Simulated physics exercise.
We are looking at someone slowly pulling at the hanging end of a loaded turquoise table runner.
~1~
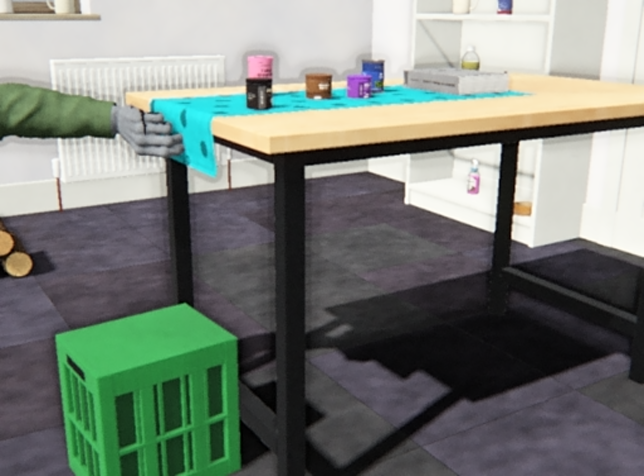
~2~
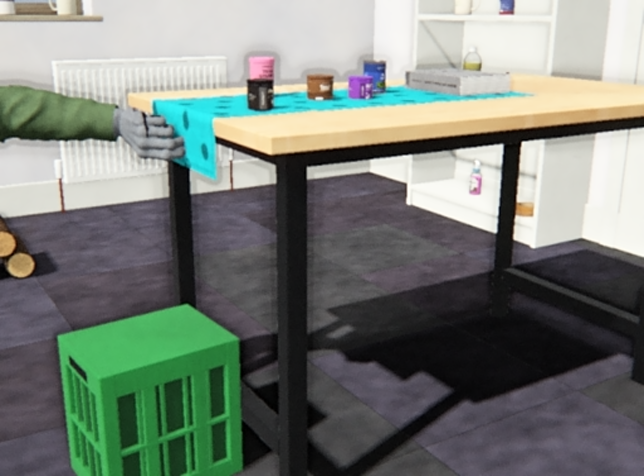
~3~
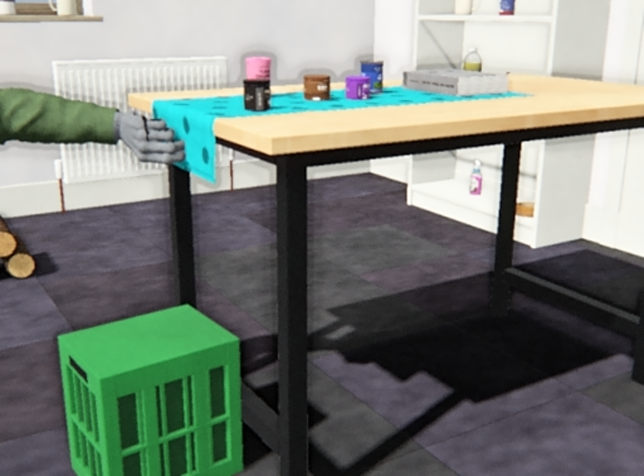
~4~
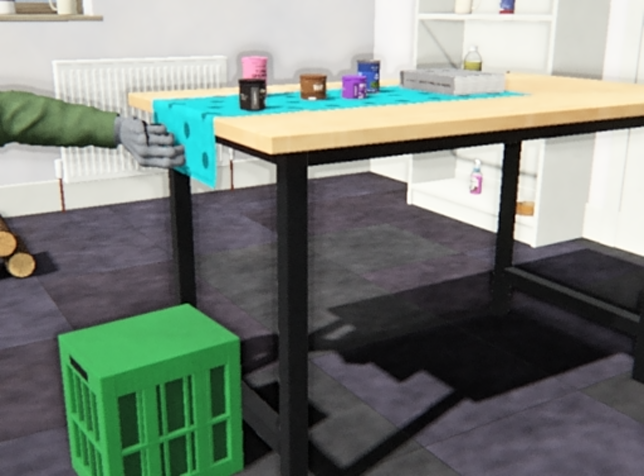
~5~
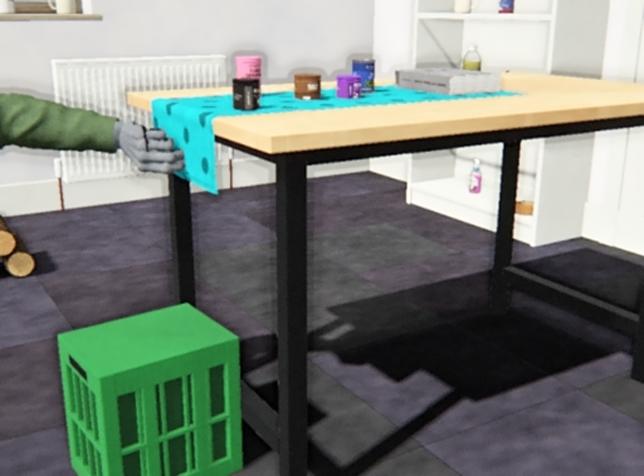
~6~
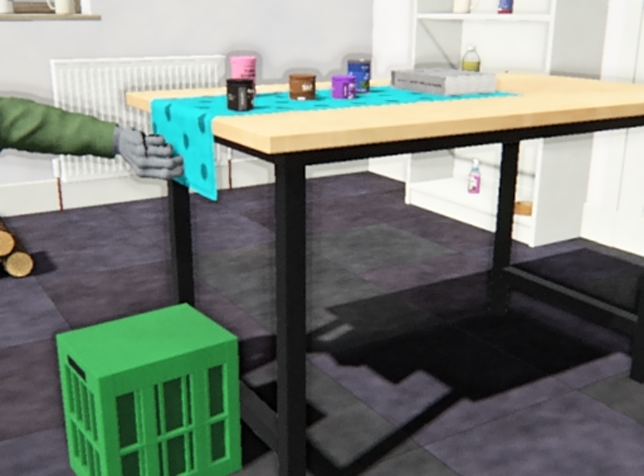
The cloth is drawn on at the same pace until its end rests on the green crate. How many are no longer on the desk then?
The count of fallen things is three.
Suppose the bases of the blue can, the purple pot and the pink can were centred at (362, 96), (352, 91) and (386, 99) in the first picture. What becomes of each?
The blue can remains up; the purple pot survives; the pink can keeps its place on top.
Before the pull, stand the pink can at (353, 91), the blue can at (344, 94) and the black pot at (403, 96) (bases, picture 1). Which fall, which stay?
The pink can keeps its place on top, the blue can does not fall, the black pot does not fall.
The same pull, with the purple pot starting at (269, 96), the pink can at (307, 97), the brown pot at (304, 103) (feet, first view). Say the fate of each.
The purple pot drops off; the pink can tumbles off; the brown pot falls.
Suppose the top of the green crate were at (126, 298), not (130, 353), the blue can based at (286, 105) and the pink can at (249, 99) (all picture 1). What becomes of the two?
The blue can goes over, the pink can drops off.
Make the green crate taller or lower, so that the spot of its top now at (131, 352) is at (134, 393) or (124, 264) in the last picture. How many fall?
In that case 4 and 1.
Early on, hem near (183, 284); black pot and pink can gone.
Midway, hem on the crate; black pot, pink can and brown pot gone.
Finally, hem on the crate; black pot, pink can and brown pot gone. It carries off three.
